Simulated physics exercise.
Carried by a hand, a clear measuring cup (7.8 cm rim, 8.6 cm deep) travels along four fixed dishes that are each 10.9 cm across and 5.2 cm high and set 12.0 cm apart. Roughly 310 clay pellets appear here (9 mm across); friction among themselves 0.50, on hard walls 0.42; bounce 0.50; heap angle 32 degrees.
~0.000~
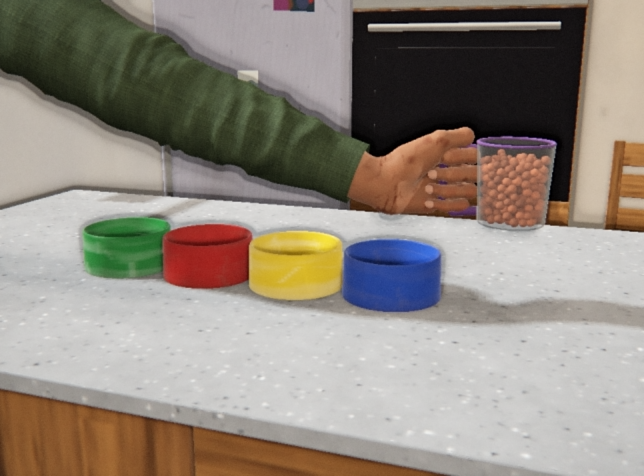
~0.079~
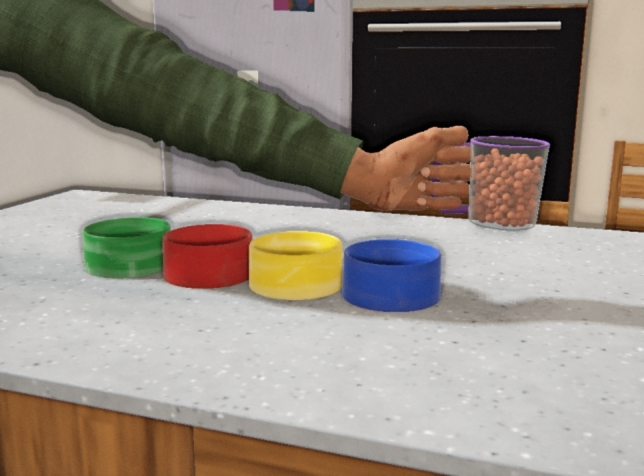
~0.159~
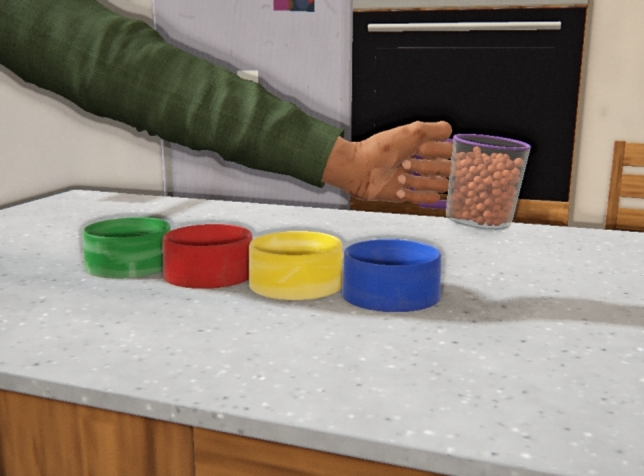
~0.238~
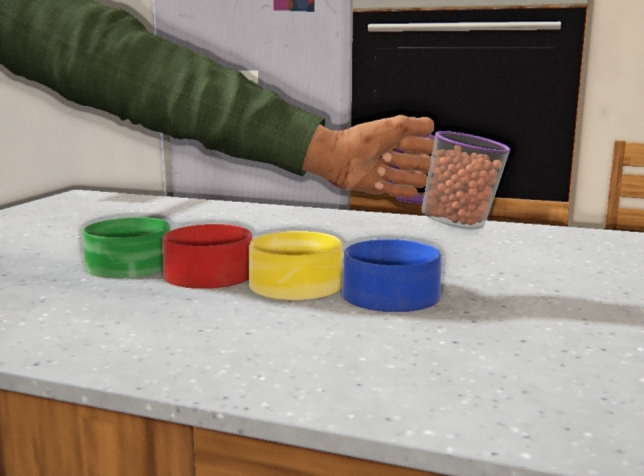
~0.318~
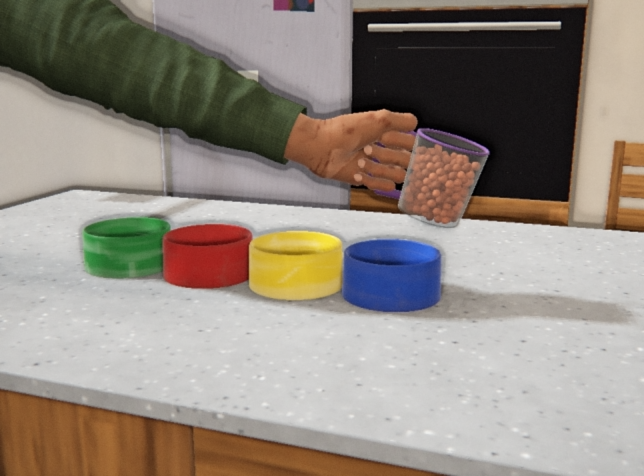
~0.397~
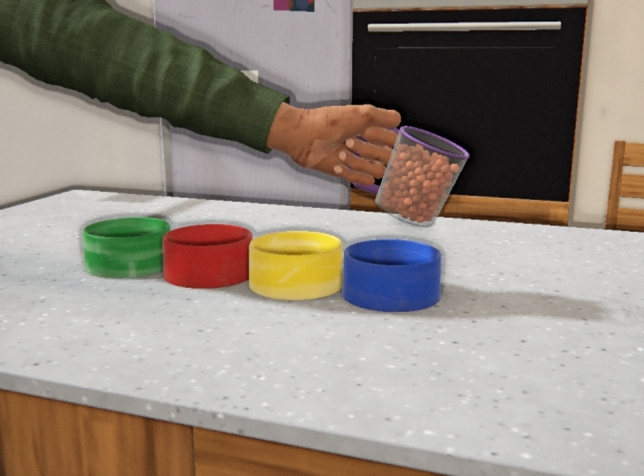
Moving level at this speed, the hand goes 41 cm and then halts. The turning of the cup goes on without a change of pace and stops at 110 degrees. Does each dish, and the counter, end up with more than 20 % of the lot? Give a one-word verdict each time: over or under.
Verdicts: Red over, blue under, green under, yellow under, counter under.
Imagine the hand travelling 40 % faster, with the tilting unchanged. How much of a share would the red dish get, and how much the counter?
In that case: Red 100, and counter 0.
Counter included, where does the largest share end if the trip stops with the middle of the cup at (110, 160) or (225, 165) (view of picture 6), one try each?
Top receivers, in order: Green and yellow.
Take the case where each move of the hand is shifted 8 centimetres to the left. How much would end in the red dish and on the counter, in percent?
Result - red 30 / counter 30.
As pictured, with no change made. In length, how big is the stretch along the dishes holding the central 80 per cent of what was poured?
It covers some 6 centimetres of the row.
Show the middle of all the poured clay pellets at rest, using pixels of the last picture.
I'd put it at about (216, 257).
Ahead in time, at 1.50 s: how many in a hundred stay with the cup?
About 95 per cent.
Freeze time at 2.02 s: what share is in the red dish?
I'd say around 60 per cent.
After 1.06 s, tilt 63 degrees; cup holds 100 %.
After 1.50 s, tilt 90 degrees; cup holds 95 %.
After 2.02 s, tilt 110 degrees; cup holds 40 %, red 60 %.
At rest (3.3 s), red 100 %, blue 0 %, green 0 %, yellow 0 %, counter 0 %.
